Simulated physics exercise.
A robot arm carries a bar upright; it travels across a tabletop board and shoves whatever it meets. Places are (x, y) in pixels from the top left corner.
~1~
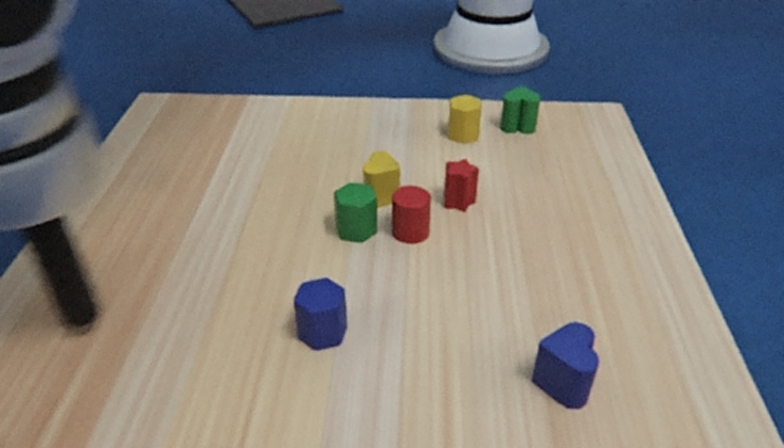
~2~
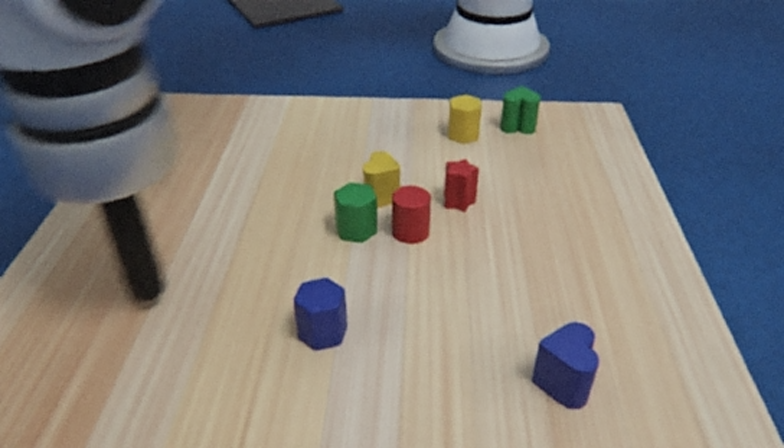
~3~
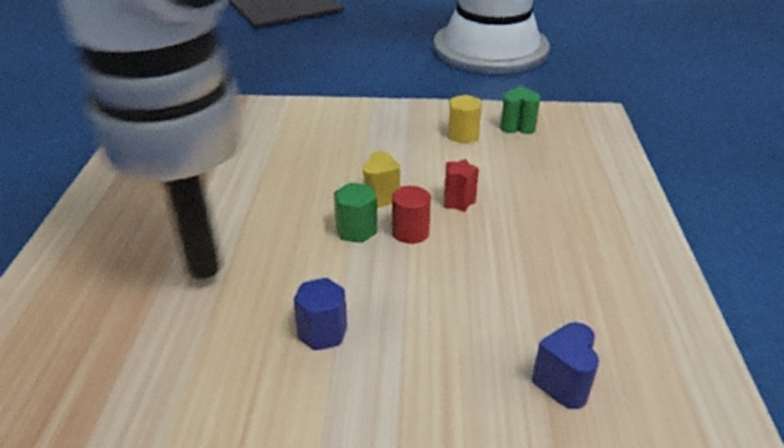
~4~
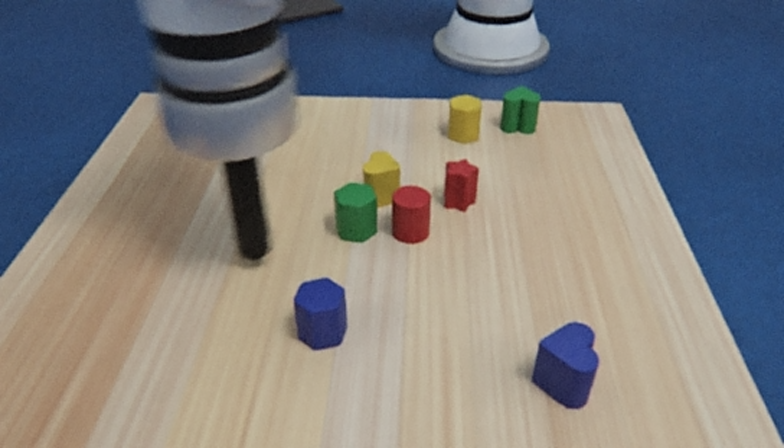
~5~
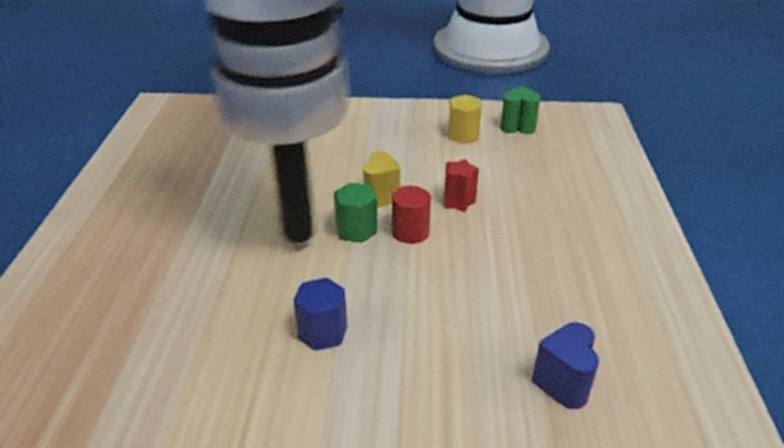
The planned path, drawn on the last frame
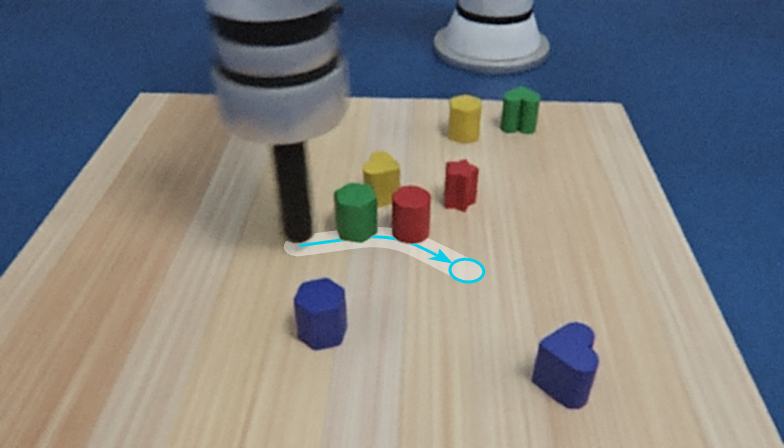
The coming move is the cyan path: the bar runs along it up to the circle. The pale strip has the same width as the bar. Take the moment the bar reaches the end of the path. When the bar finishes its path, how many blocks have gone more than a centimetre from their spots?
I count two.
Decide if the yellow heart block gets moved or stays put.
That block is going to be left alone.
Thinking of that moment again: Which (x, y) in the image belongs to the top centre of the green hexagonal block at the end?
If I read the scene right, the answer is (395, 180).
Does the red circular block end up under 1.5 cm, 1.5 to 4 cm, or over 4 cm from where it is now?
The answer here is from 1.5 to 4 cm.
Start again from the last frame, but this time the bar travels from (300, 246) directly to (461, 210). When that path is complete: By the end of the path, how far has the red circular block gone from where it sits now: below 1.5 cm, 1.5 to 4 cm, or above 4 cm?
The move is long, over 4 cm.
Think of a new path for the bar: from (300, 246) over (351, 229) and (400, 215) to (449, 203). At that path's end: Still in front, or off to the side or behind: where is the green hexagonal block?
It holds its place in front.
Path on the board, from (300, 246) over (359, 238) and (416, 245) to (467, 270).
The first path, step by step. One third of the way, bar at (360, 226); green hexagonal block at (381, 184), turned 35° anticlockwise; red circular block at (419, 195).
Two thirds of the way, bar at (418, 234); green hexagonal block at (395, 180), turned 70° anticlockwise; red circular block at (442, 193).
At the end, bar at (468, 259); green hexagonal block at (395, 180), turned 70° anticlockwise; yellow heart block in place; red circular block at (444, 193).
